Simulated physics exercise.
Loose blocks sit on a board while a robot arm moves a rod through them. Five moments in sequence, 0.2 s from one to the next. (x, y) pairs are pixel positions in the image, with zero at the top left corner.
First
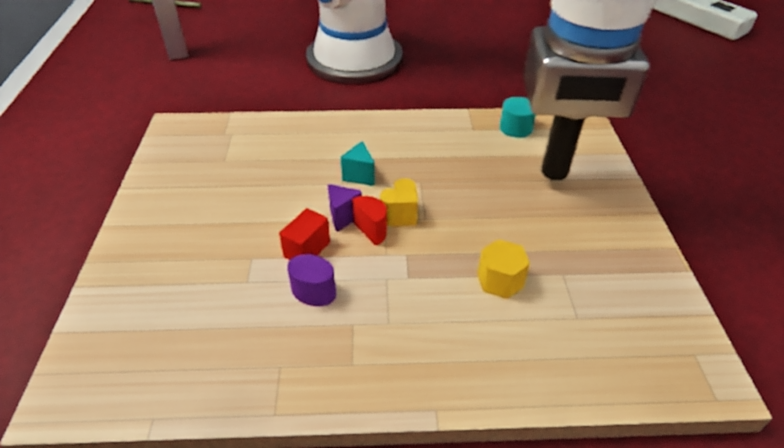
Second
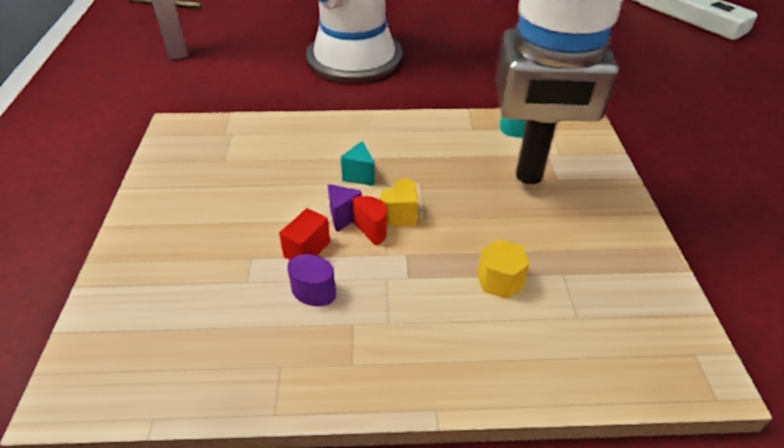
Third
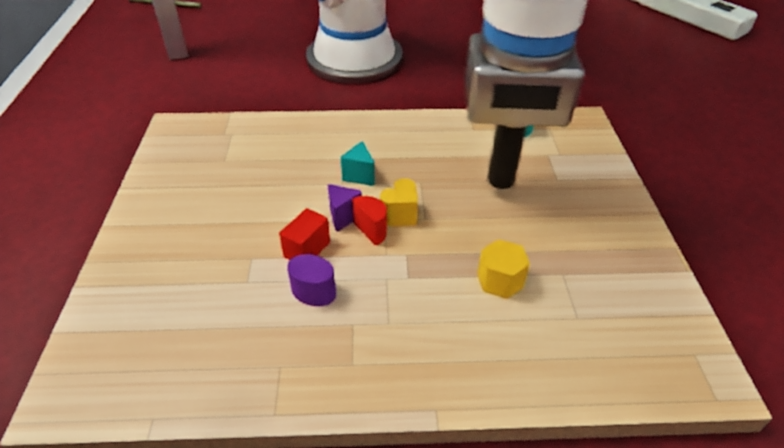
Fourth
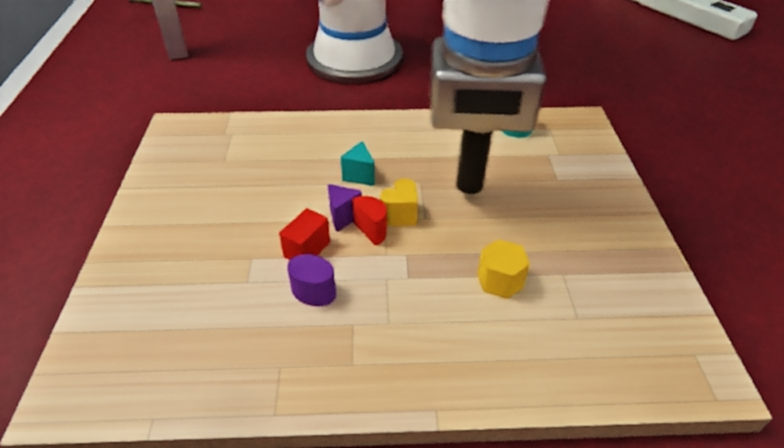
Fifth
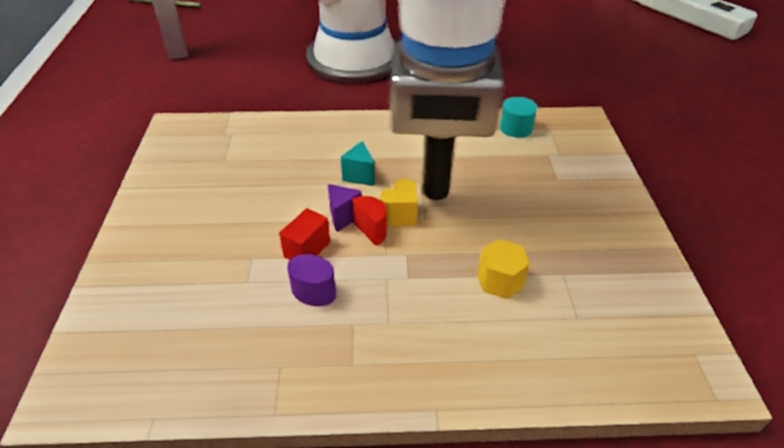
A robot arm moved its black rod steadily left across a wooden board, from near the turquoise cylinder to just right of the yellow heart-shaped block, while all the colored blocks stayed still.
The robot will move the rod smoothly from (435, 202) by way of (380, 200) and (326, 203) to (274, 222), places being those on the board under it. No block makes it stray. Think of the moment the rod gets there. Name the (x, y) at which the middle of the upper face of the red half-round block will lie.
The middle of its upper face should be somewhere near (360, 218).
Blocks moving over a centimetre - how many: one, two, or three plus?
Three or more move.
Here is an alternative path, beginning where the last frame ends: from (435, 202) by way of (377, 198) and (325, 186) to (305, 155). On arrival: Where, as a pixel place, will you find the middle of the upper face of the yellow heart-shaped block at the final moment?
If I read the scene right, the answer is (377, 195).
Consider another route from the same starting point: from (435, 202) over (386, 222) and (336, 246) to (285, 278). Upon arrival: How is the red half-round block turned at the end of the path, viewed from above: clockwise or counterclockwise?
The red half-round block rotates counterclockwise.
The first path, step by step. One third of the way, rod at (380, 189); purple triangular piece at (334, 196); red half-round block at (359, 218), turned 25° clockwise; yellow heart-shaped block at (374, 196), turned 75° anticlockwise.
Two thirds of the way, rod at (323, 192); purple triangular piece at (327, 198); red half-round block at (360, 218), turned 25° clockwise; yellow heart-shaped block at (373, 196), turned 85° anticlockwise.
At the end, rod at (272, 210); purple triangular piece at (321, 200), turned 45° anticlockwise; turquoise triangular piece in place; red half-round block at (360, 218), turned 25° clockwise; yellow heart-shaped block at (373, 196), turned 85° anticlockwise.
